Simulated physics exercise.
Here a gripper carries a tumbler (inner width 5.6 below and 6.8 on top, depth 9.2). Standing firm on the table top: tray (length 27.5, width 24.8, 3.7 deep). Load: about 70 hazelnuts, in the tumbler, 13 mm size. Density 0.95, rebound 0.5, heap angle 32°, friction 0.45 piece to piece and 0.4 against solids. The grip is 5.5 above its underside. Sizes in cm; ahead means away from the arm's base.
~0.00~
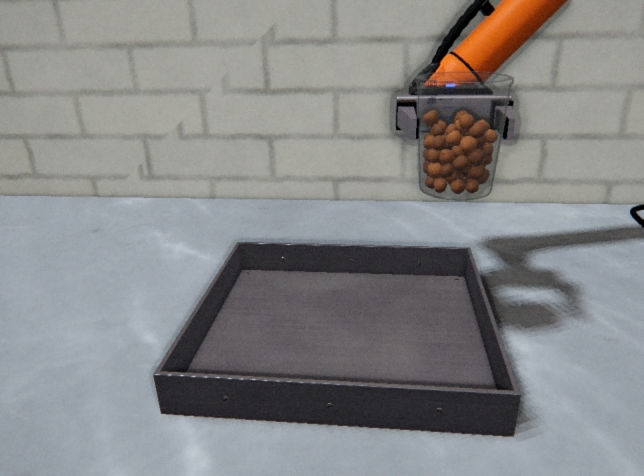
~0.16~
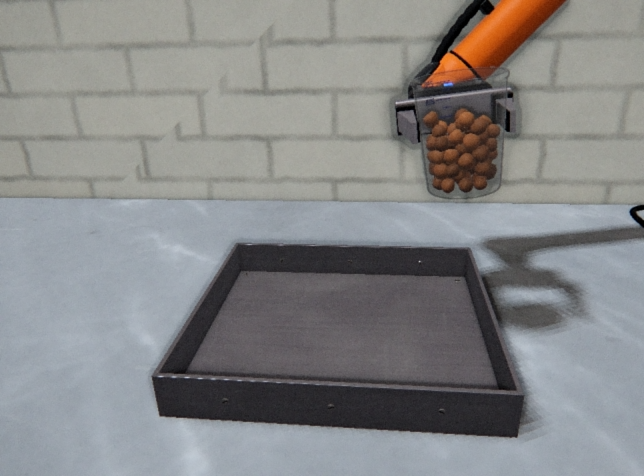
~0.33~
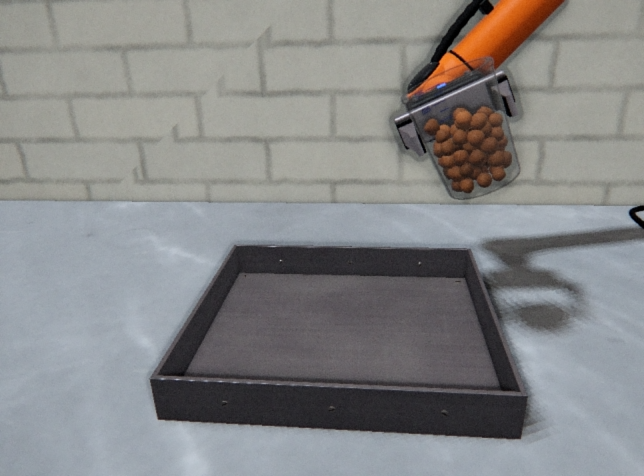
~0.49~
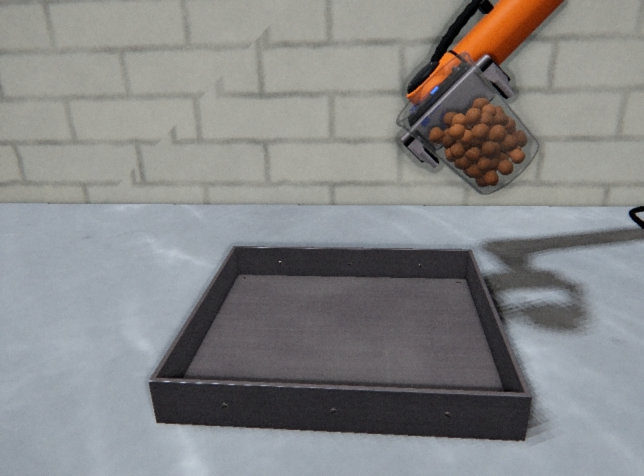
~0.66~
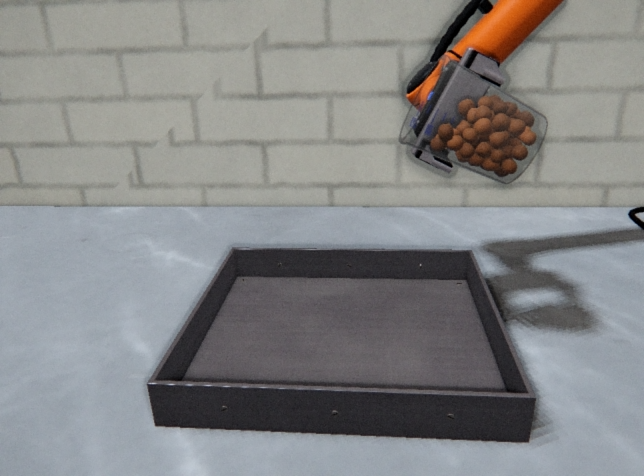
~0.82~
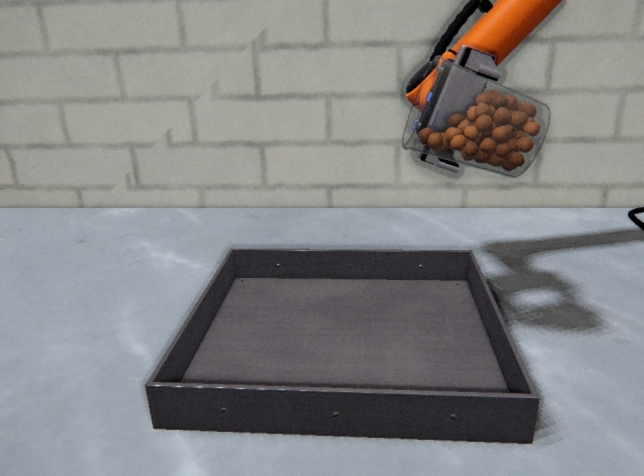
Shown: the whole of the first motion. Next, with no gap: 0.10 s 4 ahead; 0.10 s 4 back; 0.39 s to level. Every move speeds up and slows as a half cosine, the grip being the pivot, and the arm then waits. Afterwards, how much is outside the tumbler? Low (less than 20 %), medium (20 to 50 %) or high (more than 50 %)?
Share outside the tumbler: Medium (20 to 50 %).
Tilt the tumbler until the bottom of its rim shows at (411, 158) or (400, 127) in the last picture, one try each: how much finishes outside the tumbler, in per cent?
About 70 and 5 per cent.
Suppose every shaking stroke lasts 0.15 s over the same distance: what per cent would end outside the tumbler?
Then about 5 per cent.
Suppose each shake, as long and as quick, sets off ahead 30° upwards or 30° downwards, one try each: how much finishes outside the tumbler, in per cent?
About 45 and 5 per cent.
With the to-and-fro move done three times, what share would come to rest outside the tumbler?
It would be near 50 per cent.
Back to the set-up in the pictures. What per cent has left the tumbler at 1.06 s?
Some 20 per cent.
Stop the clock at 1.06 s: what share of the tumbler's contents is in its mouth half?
Some 55 per cent.
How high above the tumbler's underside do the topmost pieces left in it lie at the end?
Some 6.0 cm.
After 1.06 s, tilted 69° forward, highest piece 22 above the table; 53 in the tumbler, 15 in flight or on a rim.
After 1.29 s, tilted 15° forward, highest piece 23 above the table; 49 in the tumbler, 19 in the tray.
After 1.61 s, level, highest piece 22 above the table; 49 in the tumbler, 19 in the tray.
After 2.66 s, level, highest piece 22 above the table; 49 in the tumbler, 19 in the tray.
In the end, 49 in the tumbler, 19 in the tray. That is 28 % outside the tumbler.
